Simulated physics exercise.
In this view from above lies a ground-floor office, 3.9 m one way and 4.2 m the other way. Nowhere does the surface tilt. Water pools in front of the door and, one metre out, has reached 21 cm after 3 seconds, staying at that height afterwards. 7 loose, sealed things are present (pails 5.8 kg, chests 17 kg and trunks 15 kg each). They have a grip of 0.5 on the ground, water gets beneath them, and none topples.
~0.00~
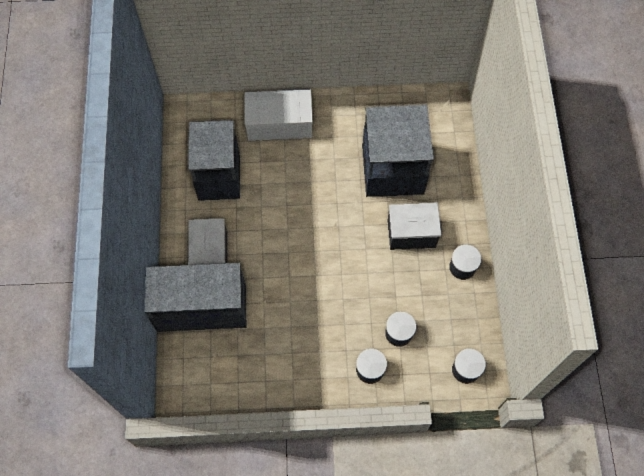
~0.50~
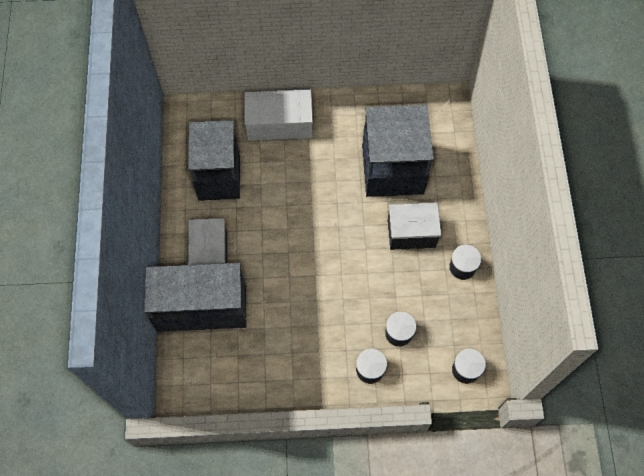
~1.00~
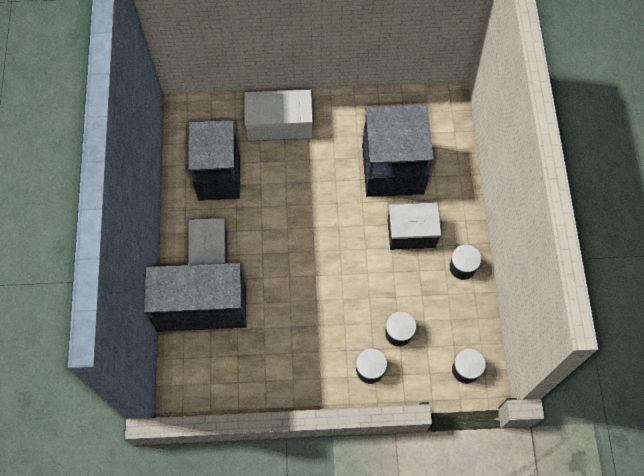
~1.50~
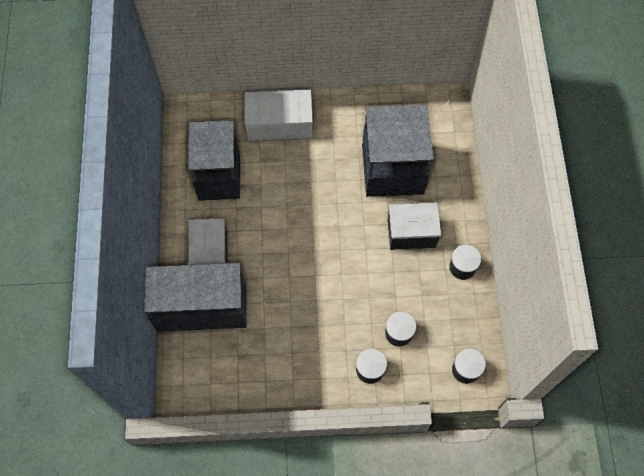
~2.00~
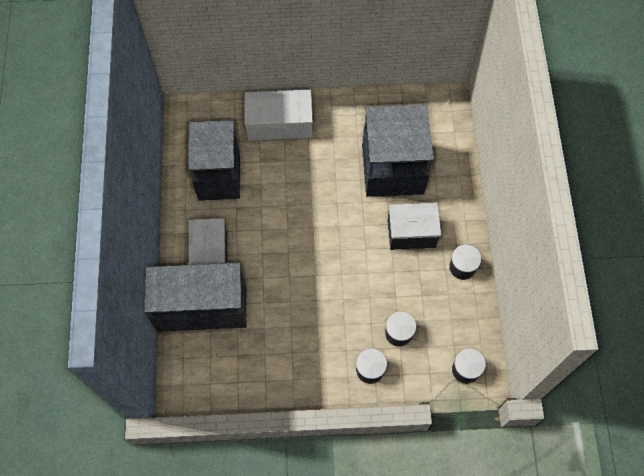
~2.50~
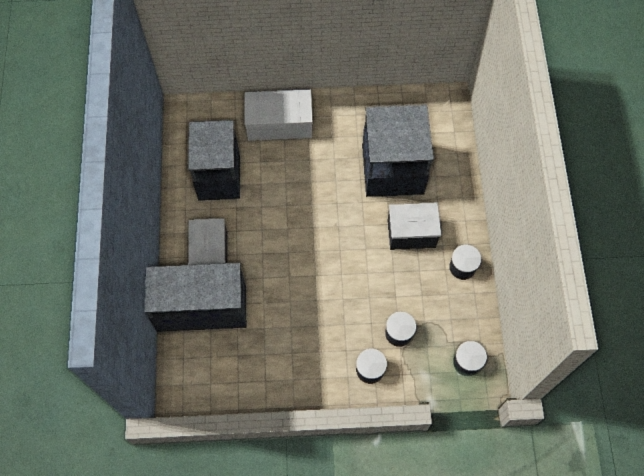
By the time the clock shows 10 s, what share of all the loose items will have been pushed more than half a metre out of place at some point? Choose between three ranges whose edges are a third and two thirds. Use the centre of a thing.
The range is the middle one, a third to two thirds.
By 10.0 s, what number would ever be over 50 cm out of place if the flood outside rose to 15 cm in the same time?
That would give 2.
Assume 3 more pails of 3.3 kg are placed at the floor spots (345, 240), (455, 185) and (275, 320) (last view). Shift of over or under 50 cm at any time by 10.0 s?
Result, in listed order: Exceeded / exceeded / not exceeded.
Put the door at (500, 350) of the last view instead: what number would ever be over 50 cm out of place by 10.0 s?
In that case the number is 3.
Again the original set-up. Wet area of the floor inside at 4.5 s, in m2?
About 6.5 m2 is covered.
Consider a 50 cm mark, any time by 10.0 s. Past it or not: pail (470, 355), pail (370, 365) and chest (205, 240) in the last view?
First farther, then not as far, then not as far.
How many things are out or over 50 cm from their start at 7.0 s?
By that time the total stands at 3.
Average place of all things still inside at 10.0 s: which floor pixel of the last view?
I'd put it close to (311, 215) in the last view.
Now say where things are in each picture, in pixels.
The first picture shows a pail at (470, 363), on the bottom; a pail at (401, 326), on the bottom; 0.0 m2 under water; 0 of 7 have shifted.
The second picture shows a pail at (470, 363) rests on the ground; a pail at (401, 326) rests on the ground; water covers 0.0 m2; 0 of 7 have shifted.
The third picture shows a pail at (470, 363) rests on the ground; a pail at (401, 326) rests on the ground; water covers 0.0 m2; 0 of 7 have shifted.
The fourth picture shows a pail at (470, 363), on the bottom; a pail at (401, 326), on the bottom; water covers 0.0 m2; 0 of 7 have shifted.
The fifth picture shows a pail at (470, 363), on the bottom; a pail at (401, 326), on the bottom; water covers 0.1 m2; 0 of 7 have shifted.
The sixth picture shows a pail at (472, 356), on the bottom, 9 cm from its start; a pail at (401, 326), on the bottom; water covers 0.7 m2; 1 of 7 have shifted.
After 3.5 s 1 of 7 are over 50 cm from their spots; 0 afloat.
After 4.5 s 3 of 7 are over 50 cm from their spots; 1 afloat.
After 7.0 s 3 of 7 are over 50 cm from their spots; 2 afloat.
After 10.0 s 4 of 7 are over 50 cm from their spots, and 4 have been at some point; 2 afloat.
